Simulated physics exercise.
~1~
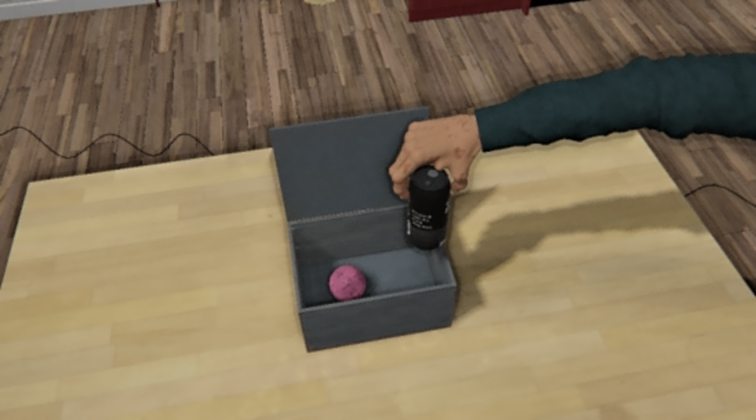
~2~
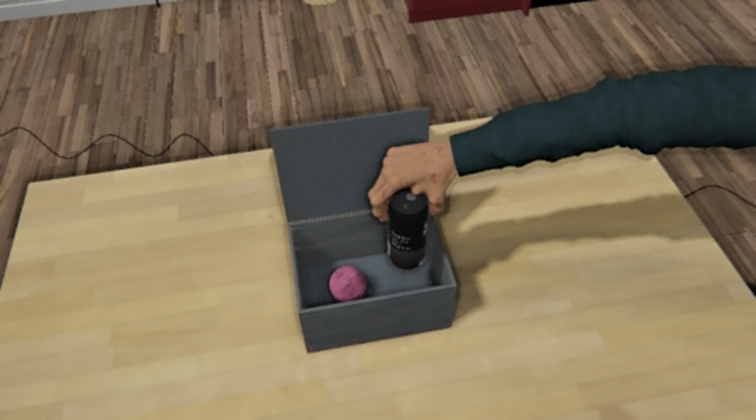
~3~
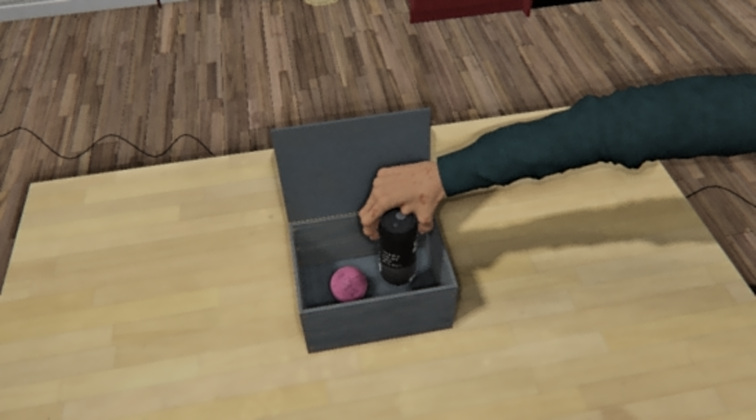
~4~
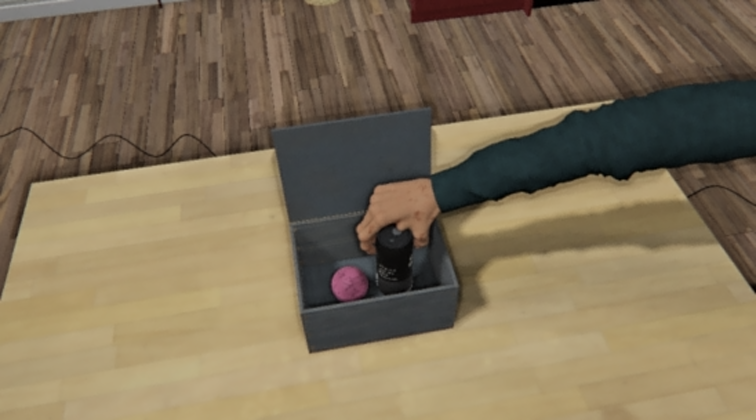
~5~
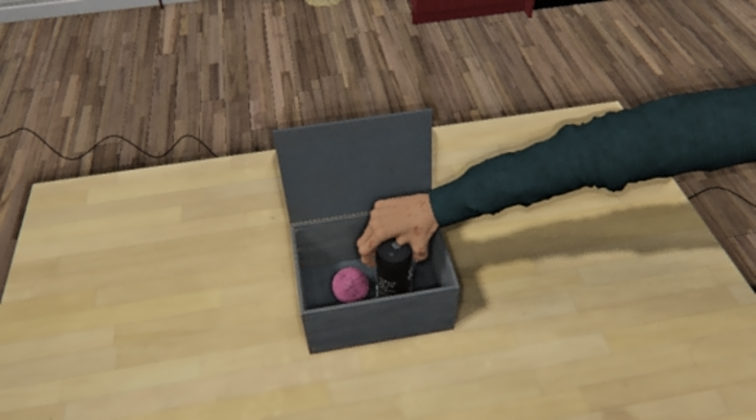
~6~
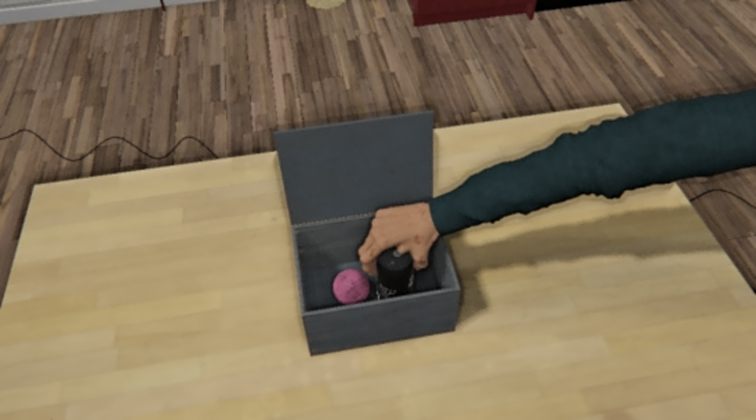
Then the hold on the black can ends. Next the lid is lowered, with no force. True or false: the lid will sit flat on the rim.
False.
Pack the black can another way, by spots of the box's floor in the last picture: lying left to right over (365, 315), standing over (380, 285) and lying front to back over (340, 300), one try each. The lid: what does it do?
In the first case it closes; in the second case it will not close; in the third case it shuts flat.
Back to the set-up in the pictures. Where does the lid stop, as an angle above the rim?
Measured angle - around 12°.
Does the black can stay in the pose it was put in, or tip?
In the end, it keeps its orientation.
Then, 1.40 s past the last view, lid 72° above the rim.
Then, 1.80 s past the last view, lid 41° above the rim.
Finally, lid 12° above the rim; both still in place. Final places as the last picture's camera would see them, black can near (395, 283).
